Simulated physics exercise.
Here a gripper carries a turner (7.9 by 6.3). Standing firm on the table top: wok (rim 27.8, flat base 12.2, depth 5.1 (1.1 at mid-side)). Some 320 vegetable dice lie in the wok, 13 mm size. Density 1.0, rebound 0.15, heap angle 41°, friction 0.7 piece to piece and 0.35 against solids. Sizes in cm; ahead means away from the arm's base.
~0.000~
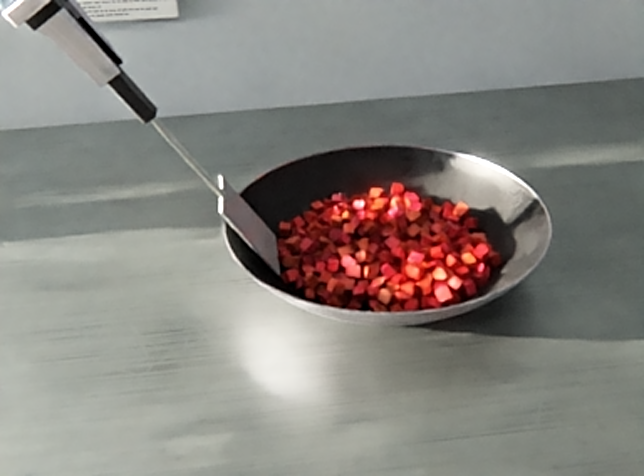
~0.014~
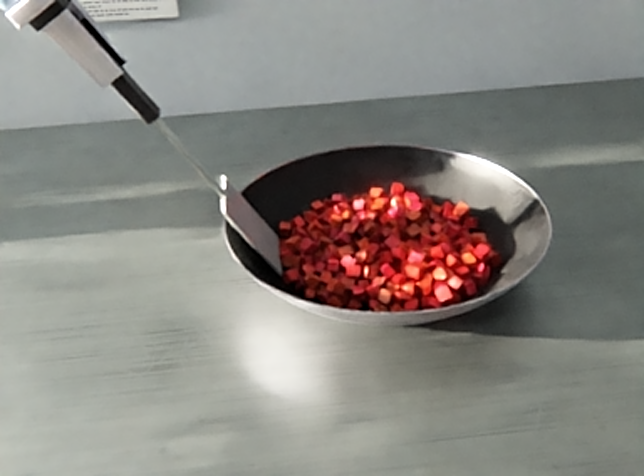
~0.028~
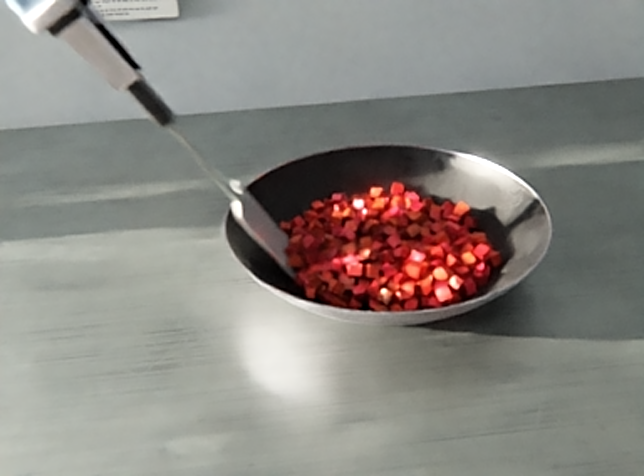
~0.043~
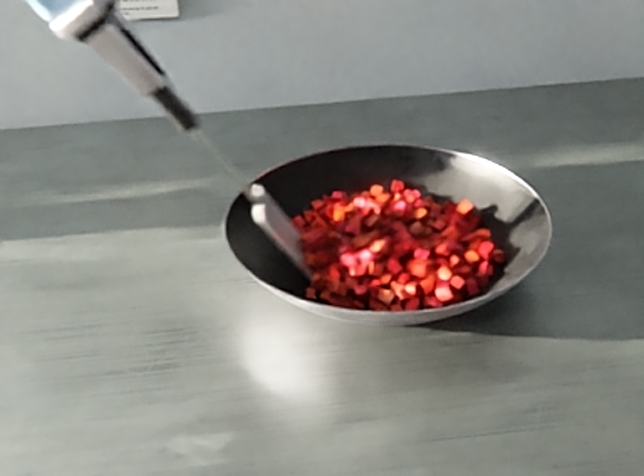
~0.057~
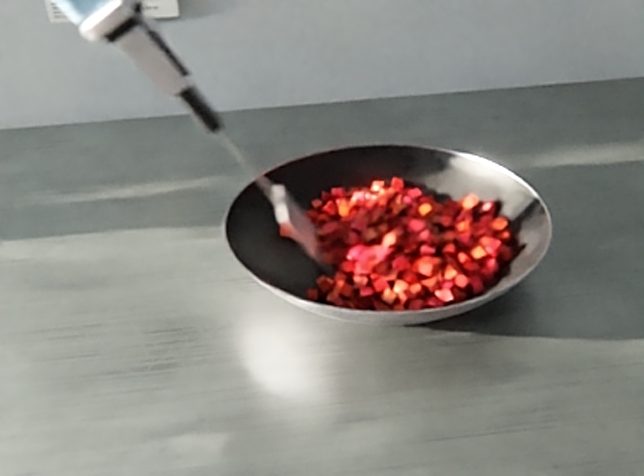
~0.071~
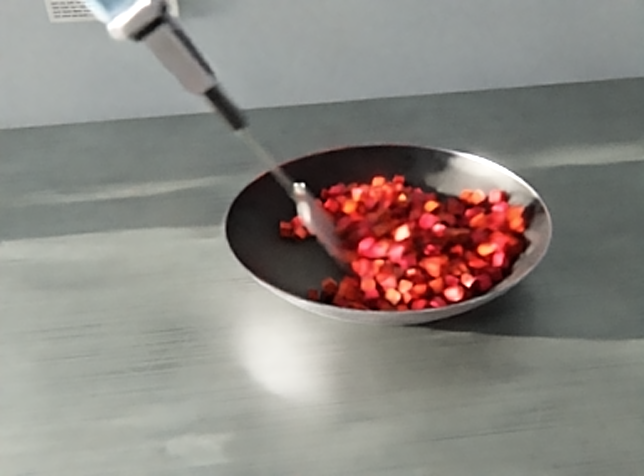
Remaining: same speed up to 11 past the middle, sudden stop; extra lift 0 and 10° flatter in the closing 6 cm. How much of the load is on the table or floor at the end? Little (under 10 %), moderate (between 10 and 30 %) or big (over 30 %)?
Share on the table or floor: Big (over 30 %).
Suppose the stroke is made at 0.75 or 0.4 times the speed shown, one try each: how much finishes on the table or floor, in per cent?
About 40 and 30 per cent.
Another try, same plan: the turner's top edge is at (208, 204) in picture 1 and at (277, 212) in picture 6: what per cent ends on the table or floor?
About 40 per cent.
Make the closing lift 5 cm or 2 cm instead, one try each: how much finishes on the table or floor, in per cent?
Some 40 and 45 per cent.
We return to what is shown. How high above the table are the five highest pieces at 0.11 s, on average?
Some 6 cm.
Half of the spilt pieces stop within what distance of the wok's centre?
Some 28 cm.
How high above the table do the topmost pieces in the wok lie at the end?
Roughly 5.5 cm.
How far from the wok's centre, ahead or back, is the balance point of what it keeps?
About 2.5 cm ahead.
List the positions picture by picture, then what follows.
Turner top edge at (221, 194), sloping 58°; upper third of the load around (386, 240), from x 285 to 495, top at y 190; 321 in the wok, in the first picture.
Turner top edge at (223, 194), sloping 58°; upper third of the load around (386, 240), from x 285 to 495, top at y 190, in the second picture.
Turner top edge at (236, 198), sloping 58°; upper third of the load around (382, 239), from x 285 to 495, top at y 190, in the third picture.
Turner top edge at (258, 202), sloping 58°; upper third of the load around (385, 238), from x 285 to 495, top at y 185, in the fourth picture.
Turner top edge at (280, 202), sloping 58°; upper third of the load around (395, 231), from x 285 to 505, top at y 185, in the fifth picture.
Turner top edge at (302, 200), sloping 58°; upper third of the load around (405, 228), from x 285 to 520, top at y 180; 321 in the wok, in the sixth picture.
By 0.11 s, sloping 58°, highest piece 7 above the table; 320 in the wok, 1 on the blade or in flight.
By 0.14 s, sloping 56°, highest piece 8 above the table; 314 in the wok, 7 on the blade or in flight.
By 0.36 s, sloping 48°, highest piece 10 above the table; 181 in the wok, 59 on the table or floor, 81 on the blade or in flight.
By 1.41 s, sloping 48°, highest piece 6 above the table; 181 in the wok, 140 on the table or floor.
Final count, 181 in the wok, 140 on the table or floor. That is 44 % on the table or floor.
